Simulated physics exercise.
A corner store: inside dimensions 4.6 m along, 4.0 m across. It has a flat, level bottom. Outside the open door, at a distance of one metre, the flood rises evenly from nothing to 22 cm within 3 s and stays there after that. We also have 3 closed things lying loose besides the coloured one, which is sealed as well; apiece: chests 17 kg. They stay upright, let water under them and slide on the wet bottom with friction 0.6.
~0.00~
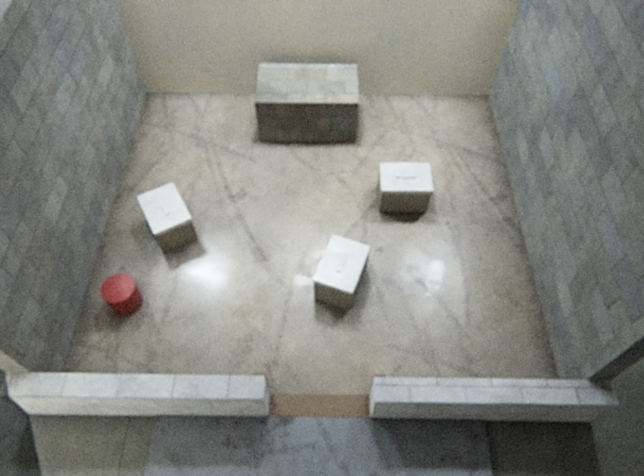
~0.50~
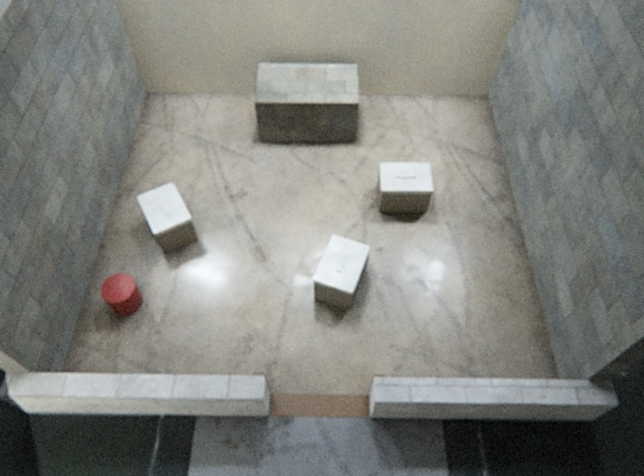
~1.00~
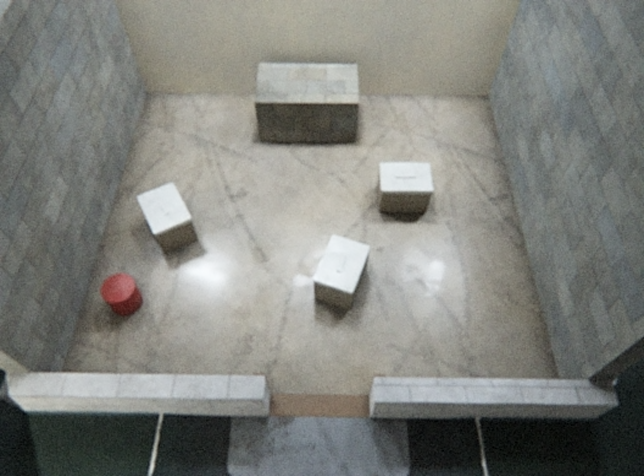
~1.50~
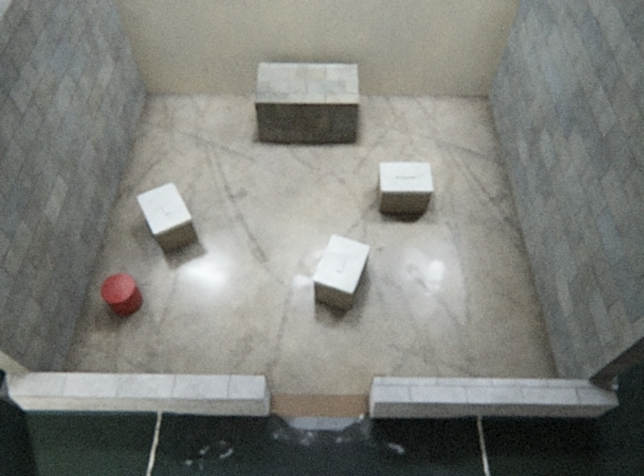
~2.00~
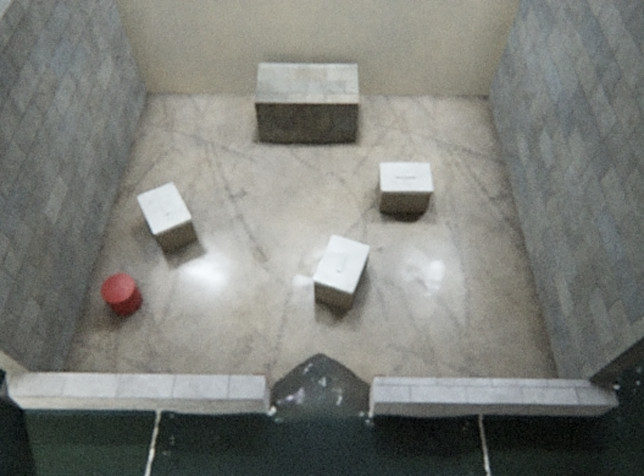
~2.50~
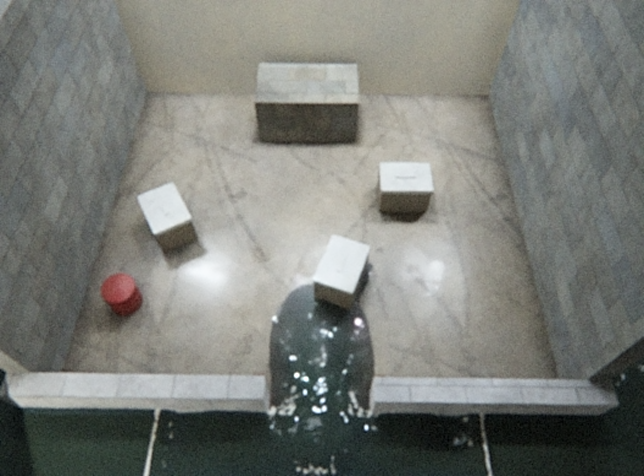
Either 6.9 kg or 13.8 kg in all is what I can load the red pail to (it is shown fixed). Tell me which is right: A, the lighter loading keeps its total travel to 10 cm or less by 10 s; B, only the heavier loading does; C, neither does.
The smaller ballast works.
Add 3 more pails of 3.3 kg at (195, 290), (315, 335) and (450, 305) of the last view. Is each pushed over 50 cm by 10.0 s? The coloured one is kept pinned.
Listed in order, they go beneath the bar, over the bar, beneath the bar.
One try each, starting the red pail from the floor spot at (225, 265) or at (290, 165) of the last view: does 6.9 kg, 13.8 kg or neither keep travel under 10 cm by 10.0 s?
In turn: Only the heavier mass works; the lighter mass suffices.
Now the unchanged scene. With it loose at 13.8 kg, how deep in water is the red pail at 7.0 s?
Depth: Approx. 2 cm.
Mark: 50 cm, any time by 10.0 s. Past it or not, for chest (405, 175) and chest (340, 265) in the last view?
First within the mark, second above the mark.
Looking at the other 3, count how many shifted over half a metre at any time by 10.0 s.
Count: 1.
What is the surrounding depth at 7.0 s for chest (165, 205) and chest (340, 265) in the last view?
First about 3 cm, second about 5 cm.
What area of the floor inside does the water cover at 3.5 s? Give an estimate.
At that time the wet patch spans about 4.0 m2.
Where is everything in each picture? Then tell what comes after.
The first picture shows the red pail at (118, 288), on the bottom; 0.0 m2 under water; 0 of 4 have shifted.
The second picture shows the red pail at (118, 288) rests on the ground; 0.0 m2 under water; 0 of 4 have shifted.
The third picture shows the red pail at (118, 288), on the bottom; water covers 0.0 m2; 0 of 4 have shifted.
The fourth picture shows the red pail at (118, 288), on the bottom; 0.0 m2 under water; 0 of 4 have shifted.
The fifth picture shows the red pail at (118, 288) rests on the ground; water covers 0.2 m2; 0 of 4 have shifted.
The sixth picture shows the red pail at (118, 288), on the bottom; 0.8 m2 under water; 0 of 4 have shifted.
After 3.5 s the red pail would be 0 cm from its start with 6.9 kg and 0 cm from its start with 13.8 kg; 0 cm of water round it then.
After 4.5 s the red pail would be 0 cm from its start with 6.9 kg and 0 cm from its start with 13.8 kg; 0 cm of water round it then.
After 7.0 s the red pail would be 0 cm from its start with 6.9 kg and 0 cm from its start with 13.8 kg; 2 cm of water round it then.
After 10.0 s the red pail would be 0 cm from its start with 6.9 kg and 0 cm from its start with 13.8 kg; 4 cm of water round it then.
